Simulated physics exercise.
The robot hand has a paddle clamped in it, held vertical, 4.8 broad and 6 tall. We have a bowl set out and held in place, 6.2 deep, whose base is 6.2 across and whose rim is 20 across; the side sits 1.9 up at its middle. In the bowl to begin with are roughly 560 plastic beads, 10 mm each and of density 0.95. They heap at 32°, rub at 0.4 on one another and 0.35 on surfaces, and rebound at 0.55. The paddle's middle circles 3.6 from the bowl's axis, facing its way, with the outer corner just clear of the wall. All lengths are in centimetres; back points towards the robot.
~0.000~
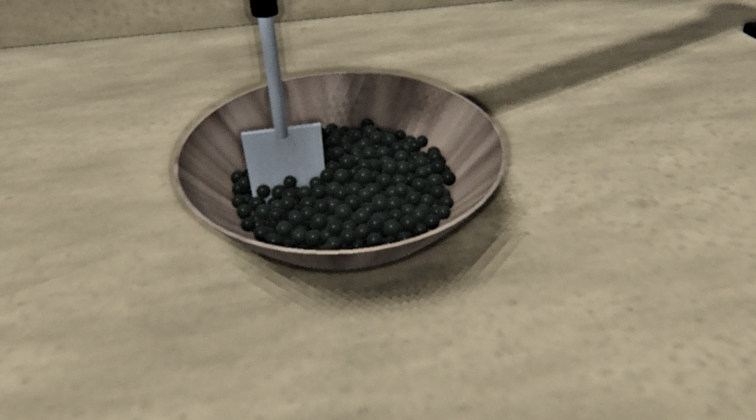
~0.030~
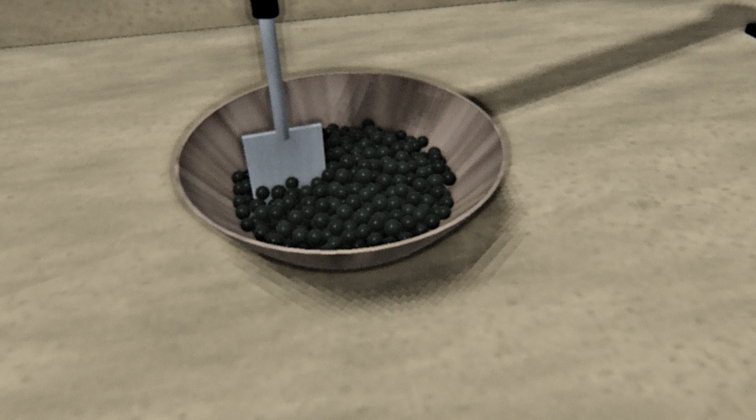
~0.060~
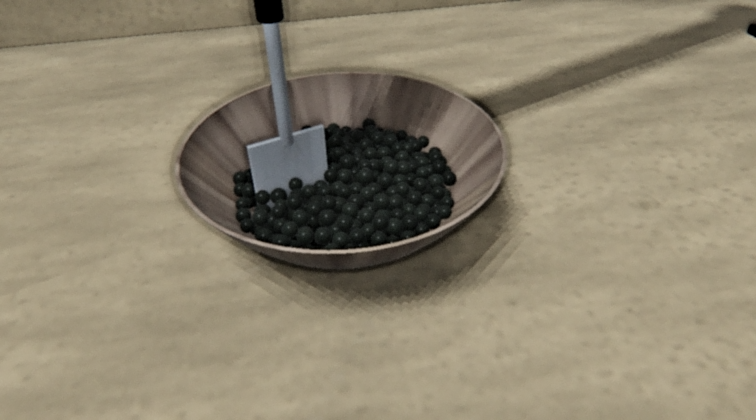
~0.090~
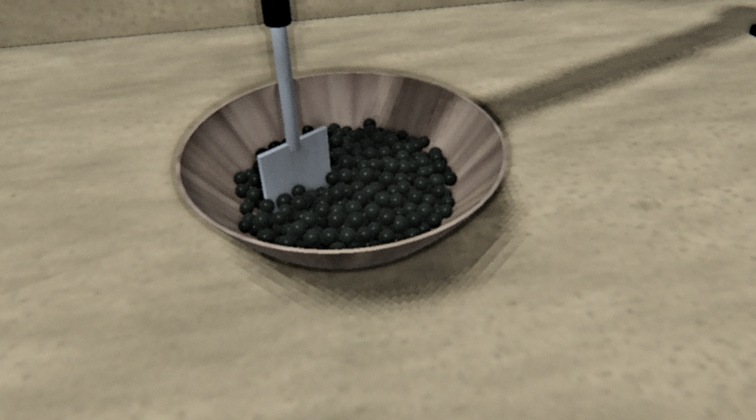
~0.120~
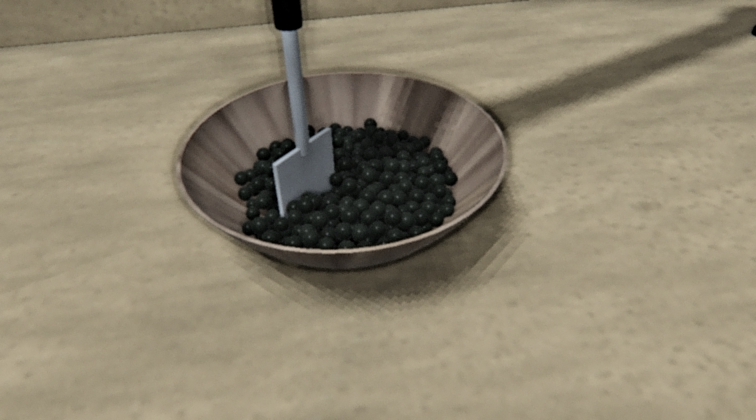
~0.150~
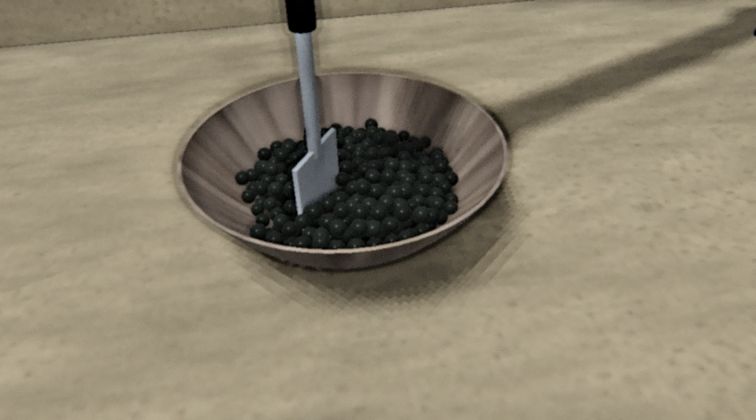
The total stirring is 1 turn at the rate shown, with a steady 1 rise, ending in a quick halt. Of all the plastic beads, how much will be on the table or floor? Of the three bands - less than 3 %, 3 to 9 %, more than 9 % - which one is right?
The right band is less than 3 %.
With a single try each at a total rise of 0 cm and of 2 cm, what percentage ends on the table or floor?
Close to 0 percent and close to 0 percent.
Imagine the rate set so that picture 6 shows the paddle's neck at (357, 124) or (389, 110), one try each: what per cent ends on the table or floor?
Well, about 10 percent the first time and about 30 percent the second.
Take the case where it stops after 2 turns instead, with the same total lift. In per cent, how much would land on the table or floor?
It would be around 0 percent.
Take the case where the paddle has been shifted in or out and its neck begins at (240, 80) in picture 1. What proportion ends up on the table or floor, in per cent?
I'd say around 0 per cent.
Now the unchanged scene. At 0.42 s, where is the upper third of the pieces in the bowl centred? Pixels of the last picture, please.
About pixel (414, 136).
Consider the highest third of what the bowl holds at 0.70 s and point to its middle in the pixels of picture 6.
Top-third centre at approx. (289, 135).
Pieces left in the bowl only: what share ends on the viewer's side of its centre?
I'd say around 55 per cent.
After 0.42 s, 174° round, highest piece 7 above the table; 562 in the bowl.
After 0.70 s, 292° round, highest piece 8 above the table; 559 in the bowl, 3 in flight or on the tool.
After 1.03 s, 0° round, highest piece 6 above the table; 558 in the bowl, 4 on the table or floor.
After 1.73 s, 0° round, highest piece 6 above the table; 558 in the bowl, 4 on the table or floor.
At rest, 558 in the bowl, 4 on the table or floor. That is 1 % on the table or floor.
